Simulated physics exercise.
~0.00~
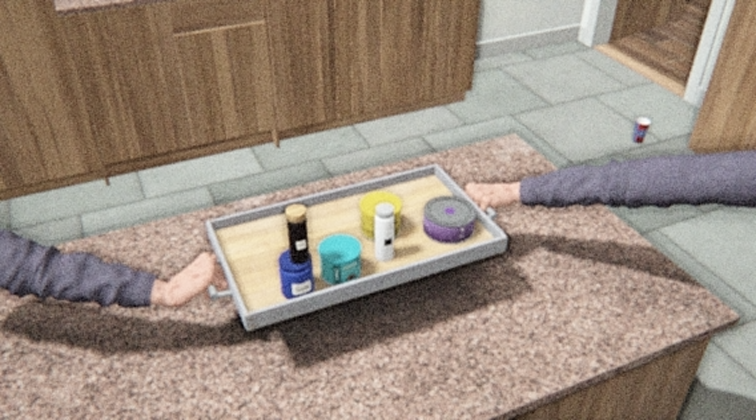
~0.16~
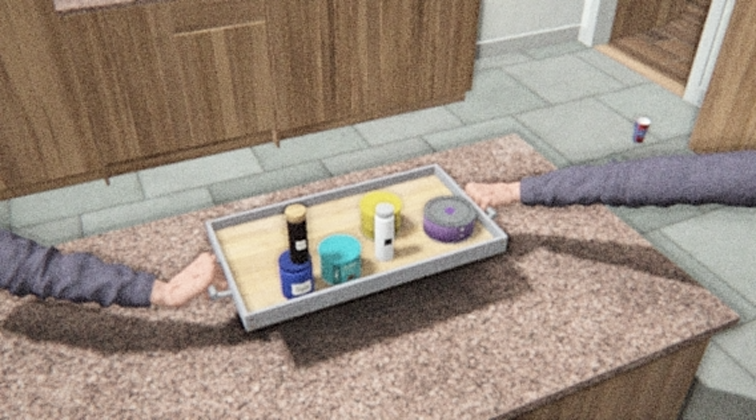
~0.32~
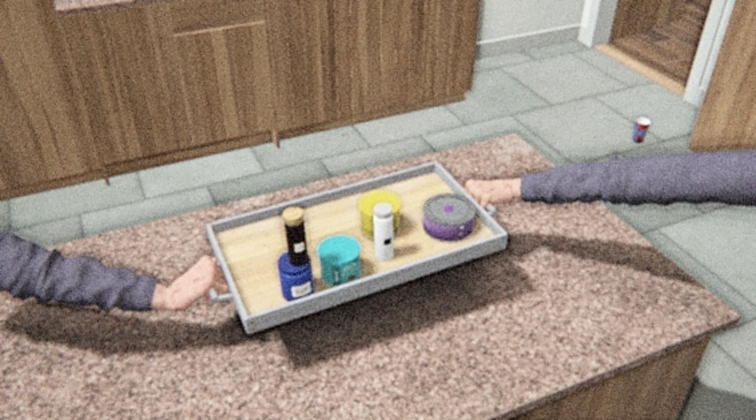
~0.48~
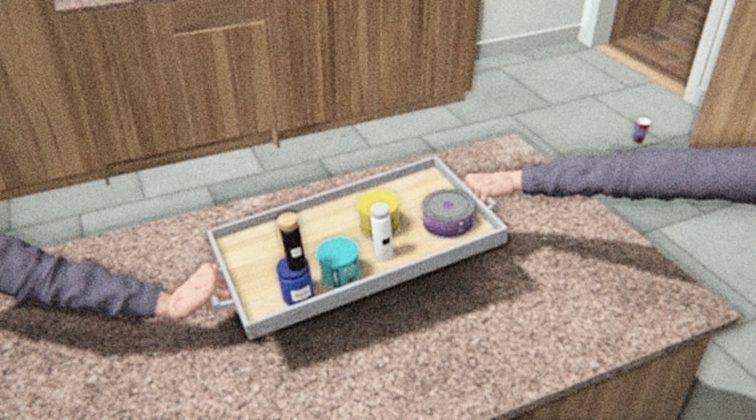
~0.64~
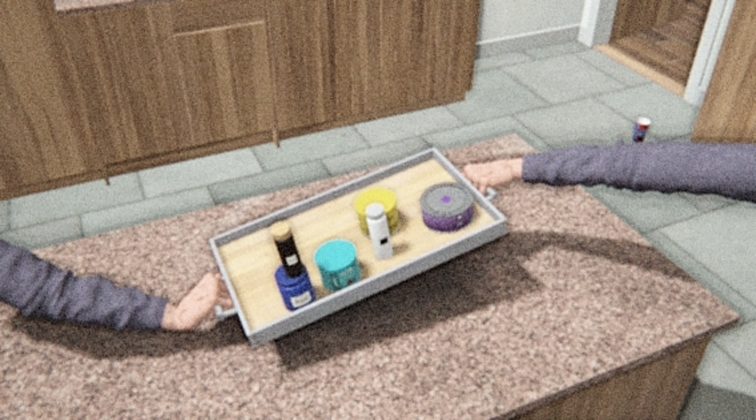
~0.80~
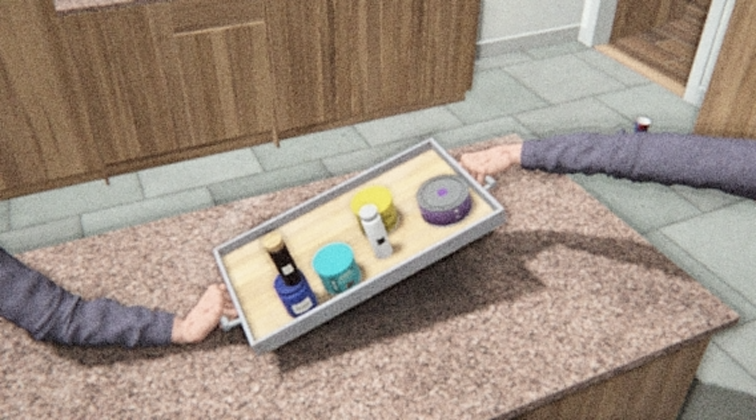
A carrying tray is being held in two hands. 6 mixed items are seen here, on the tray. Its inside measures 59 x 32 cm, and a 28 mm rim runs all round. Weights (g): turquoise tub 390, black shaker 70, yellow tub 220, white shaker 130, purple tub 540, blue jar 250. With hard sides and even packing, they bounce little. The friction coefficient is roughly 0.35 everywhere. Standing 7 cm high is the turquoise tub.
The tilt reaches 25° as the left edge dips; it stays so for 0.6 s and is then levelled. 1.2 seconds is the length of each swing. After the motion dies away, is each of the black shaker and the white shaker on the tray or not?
At the end, the black shaker quits the tray; the white shaker sticks with the tray.
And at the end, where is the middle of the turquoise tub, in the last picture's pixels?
In the last picture it sits around (293, 275).
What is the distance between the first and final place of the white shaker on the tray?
I'd say about 27 cm between start and finish.
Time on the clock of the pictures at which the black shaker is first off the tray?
At around 1.3 seconds on the pictures' clock.
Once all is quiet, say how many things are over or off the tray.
That makes 2.
Around 1.30 s, tray at 25°, left edge down; black shaker now off the tray; white shaker tipped 57° against what carries it near (338, 252); turquoise tub shifted 6 cm.
Around 1.50 s, tray at 25°, left edge down; white shaker on its side near (312, 274); purple tub shifted 14 cm; yellow tub shifted 13 cm.
Around 1.90 s, tray at 25°, left edge down; white shaker on its side near (271, 294); yellow tub tipped 3° against what carries it; purple tub shifted 31 cm.
Finally (3.6 s), off the tray, black shaker; on their side or leaning hard on the tray, white shaker; not toppled but over 5 cm from the start, turquoise tub, yellow tub, purple tub and blue jar. In the last view, black shaker near (197, 373), white shaker near (261, 263).
